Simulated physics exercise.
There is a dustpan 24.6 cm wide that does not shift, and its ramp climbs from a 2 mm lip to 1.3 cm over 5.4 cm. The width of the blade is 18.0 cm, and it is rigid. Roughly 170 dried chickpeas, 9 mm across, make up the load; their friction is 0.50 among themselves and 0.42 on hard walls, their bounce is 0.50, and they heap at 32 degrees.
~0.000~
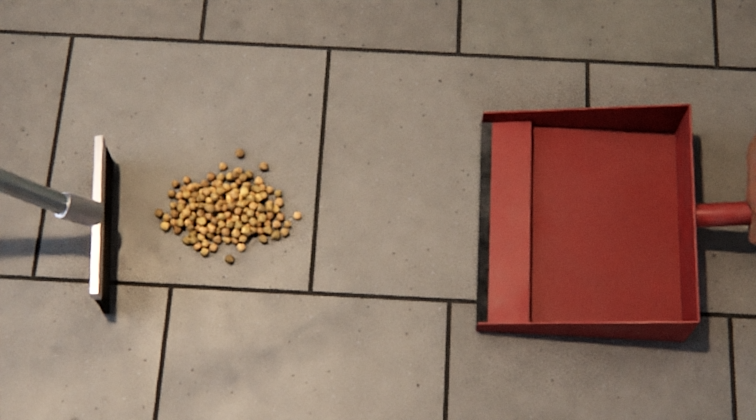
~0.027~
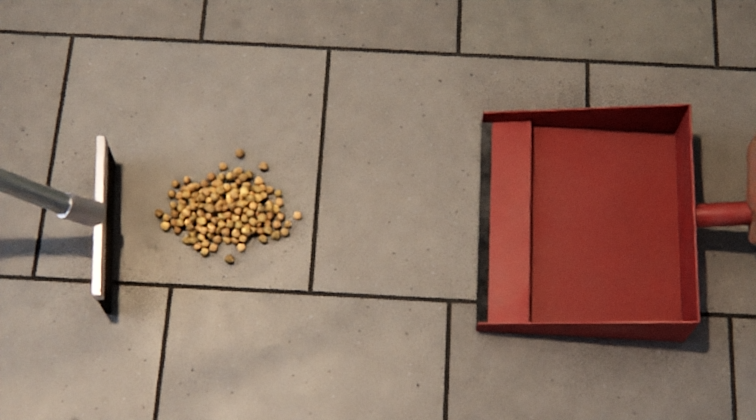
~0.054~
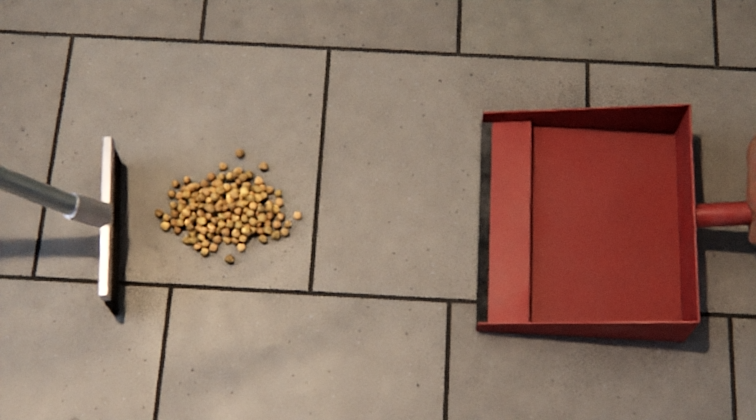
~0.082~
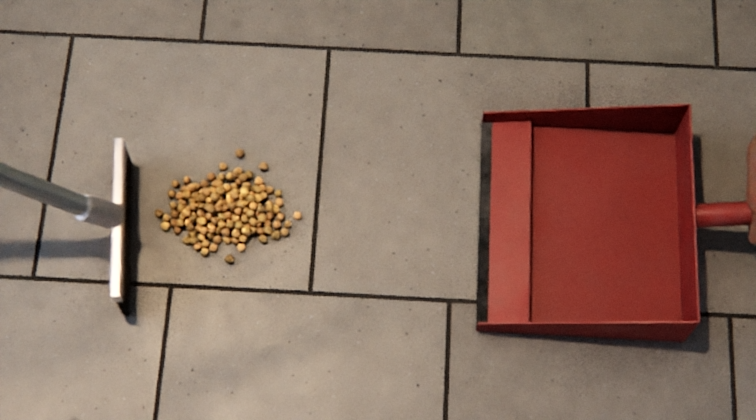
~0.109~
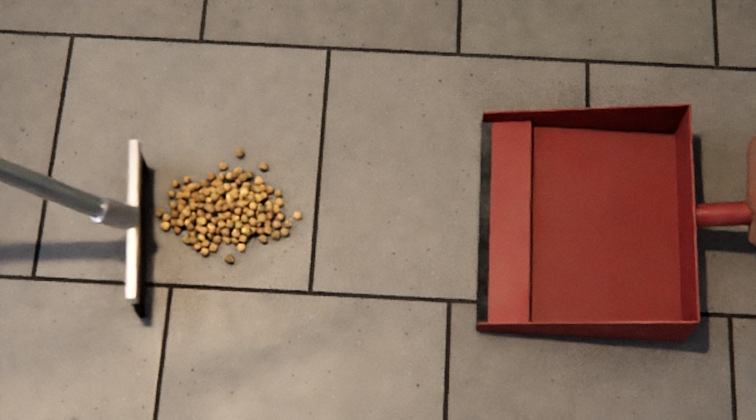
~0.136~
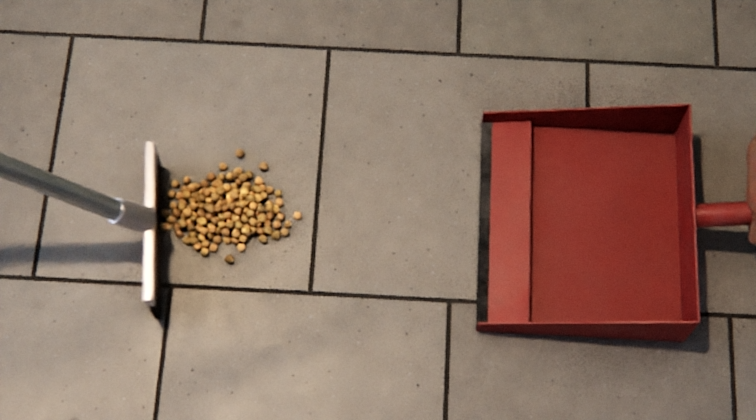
At the start, a flat blade on a metal handle stands at the left of a loose pile of small tan chickpeas on gray tiles, with a red dustpan lying at the right. The blade slides a short way rightward until it meets the pile's left edge, while the dustpan stays still.
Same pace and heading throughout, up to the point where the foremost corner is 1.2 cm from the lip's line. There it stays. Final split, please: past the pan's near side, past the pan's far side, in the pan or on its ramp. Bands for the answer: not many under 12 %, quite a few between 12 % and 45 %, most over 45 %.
Near side: Not many; far side: Not many; pan: Quite a few.
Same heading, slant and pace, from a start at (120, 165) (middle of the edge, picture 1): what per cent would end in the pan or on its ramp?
Close to 45 in a hundred.
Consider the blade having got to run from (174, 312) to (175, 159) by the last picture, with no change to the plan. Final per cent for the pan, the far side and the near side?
The pan gets 20, the far side 0 and the near side 10.
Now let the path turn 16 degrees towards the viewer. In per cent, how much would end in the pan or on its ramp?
I'd expect close to 0 percent.
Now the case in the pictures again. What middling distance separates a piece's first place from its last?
28 cm, roughly.
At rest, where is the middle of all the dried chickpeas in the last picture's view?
Centre at rest: Approx. (470, 217) px.
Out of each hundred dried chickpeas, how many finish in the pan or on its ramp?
Around 30 percent.
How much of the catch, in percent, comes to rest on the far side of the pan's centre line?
Something like 20 per cent of the catch.
After 0.39 s, middle of the blade 18 cm from the lip; 0 % over the lip, far side 0 %, near side 0 %.
After 0.55 s, middle of the blade 8 cm from the lip; 0 % over the lip, far side 0 %, near side 0 %.
After 0.84 s, middle of the blade 2 cm from the lip; 30 % over the lip, far side 0 %, near side 0 %.
In the end, at 1.4 s, near side 0 %, far side 0 %, pan 30 %, in front of the lip or behind the blade 70 %.
